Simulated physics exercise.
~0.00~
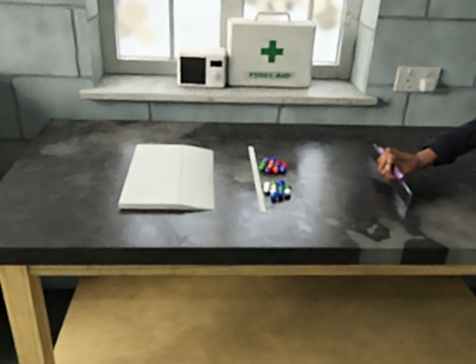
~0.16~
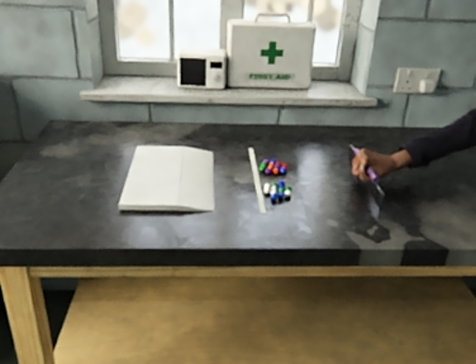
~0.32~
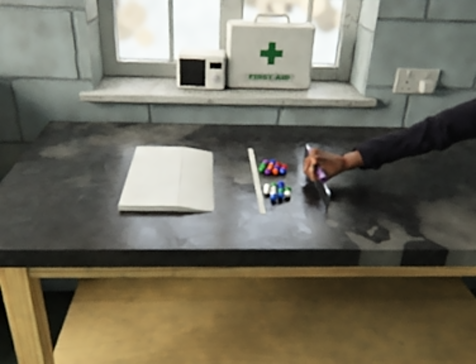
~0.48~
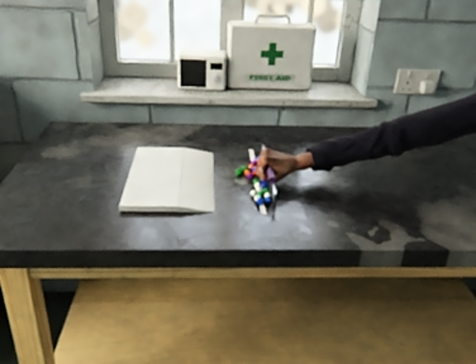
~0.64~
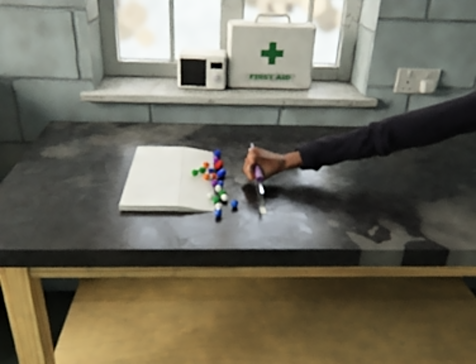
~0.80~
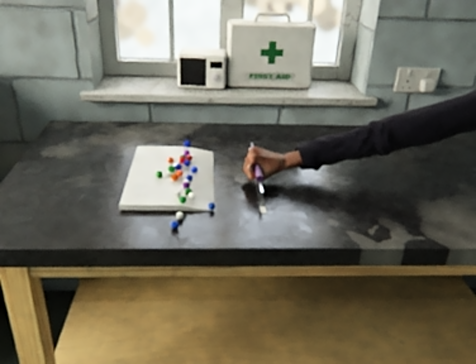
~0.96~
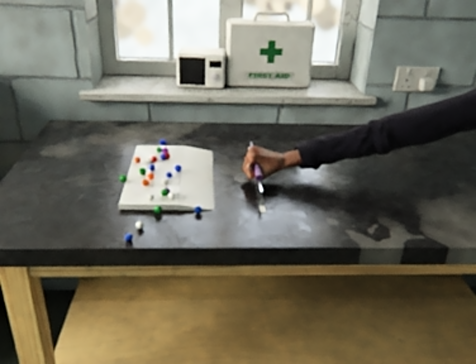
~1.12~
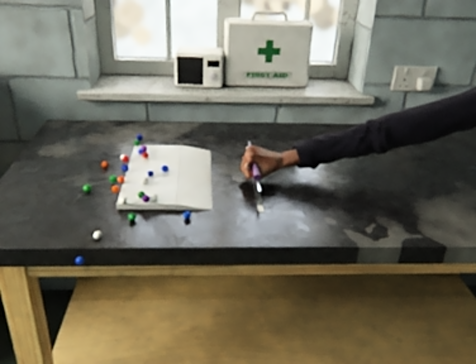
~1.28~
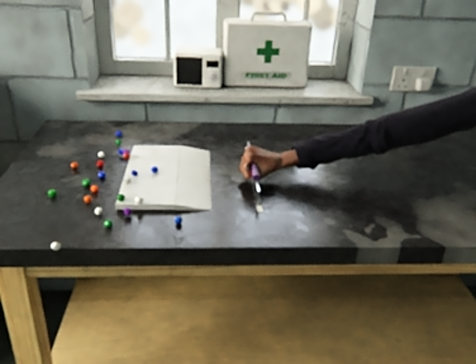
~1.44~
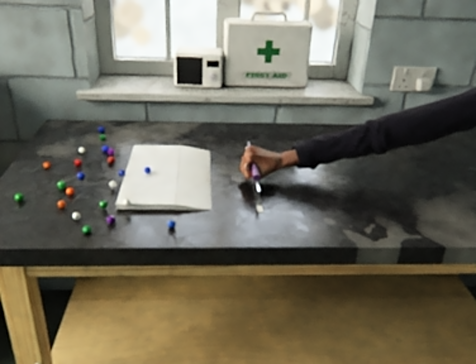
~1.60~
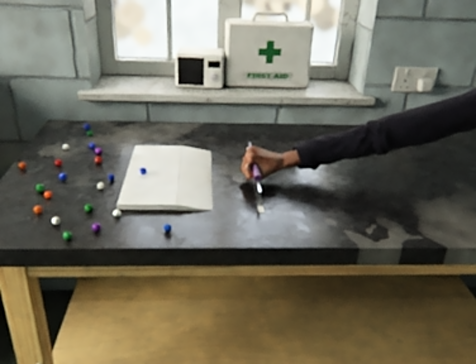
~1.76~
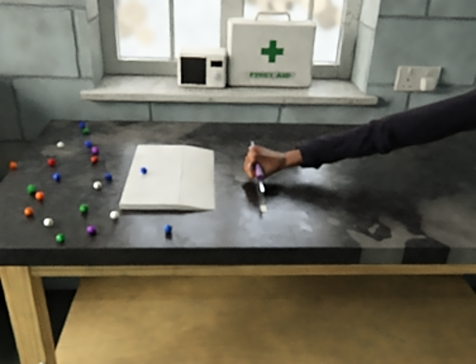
A hand sweeps colourful beads left with a scraper, stops, and they scatter across the slab.
